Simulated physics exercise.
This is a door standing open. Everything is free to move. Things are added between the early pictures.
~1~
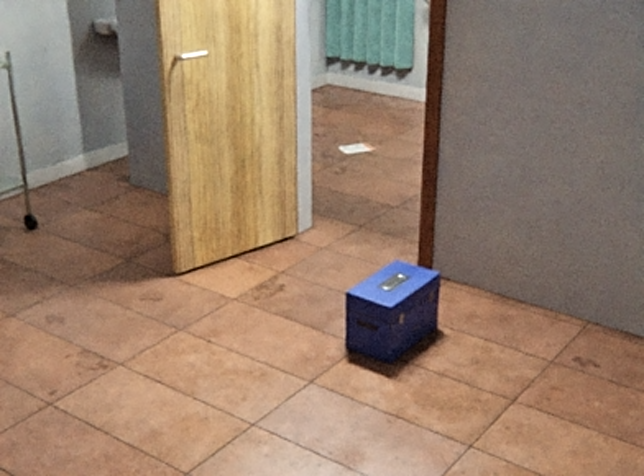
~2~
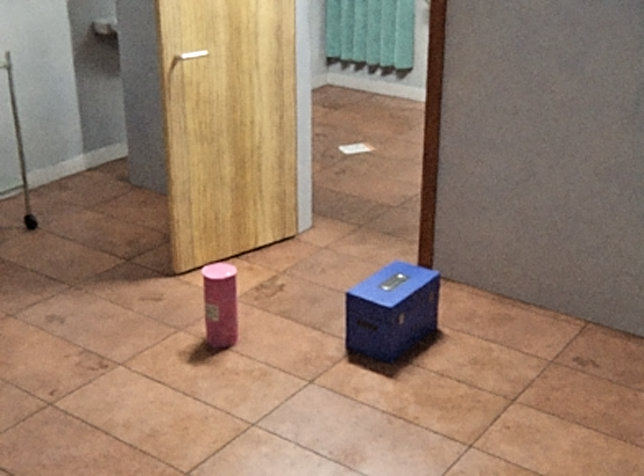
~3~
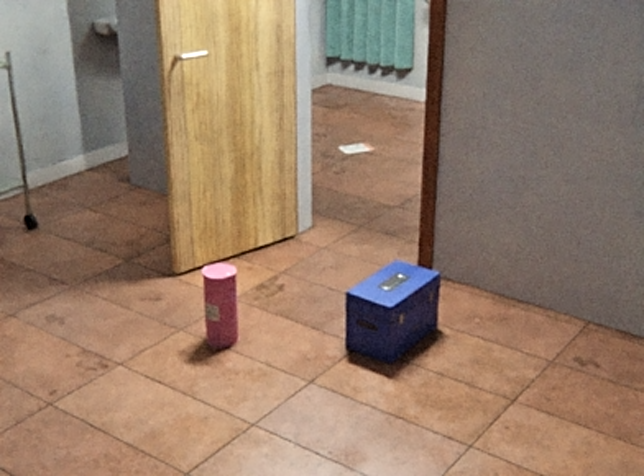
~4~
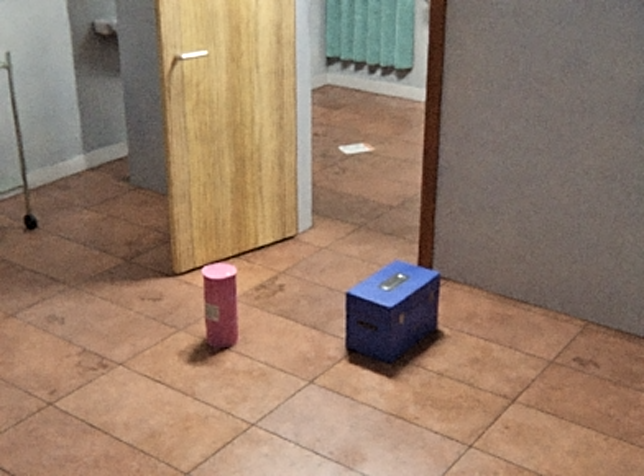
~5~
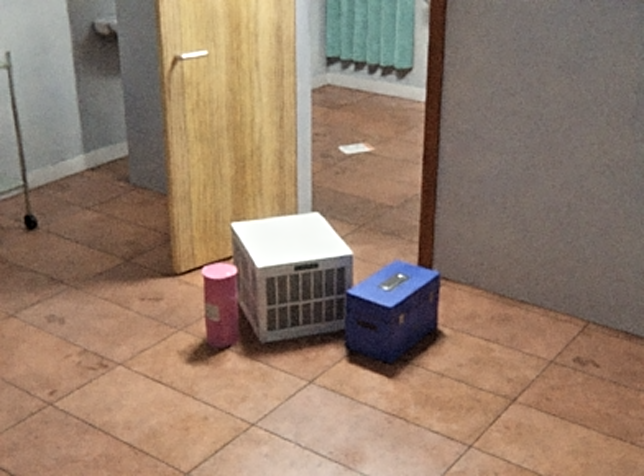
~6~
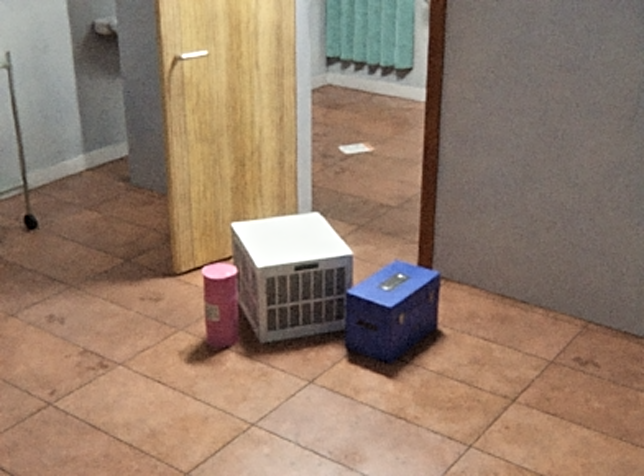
A blue box sat on the tiled floor near a wide-open wooden door, then a pink canister appeared to its left and a white crate appeared between them, while nothing else moved.
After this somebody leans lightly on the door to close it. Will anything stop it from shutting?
In the end the door jams.
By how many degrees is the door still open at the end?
Some 75° open.
Then, 0.50 s later than the last frame, open by 96°.
Then, 0.80 s later than the last frame, open by 85°.
Then, 1.00 s later than the last frame, open by 77°.
When it is over, open by 76°; all 3 as before. End places, in pixels of the last picture, white chest near (293, 276).
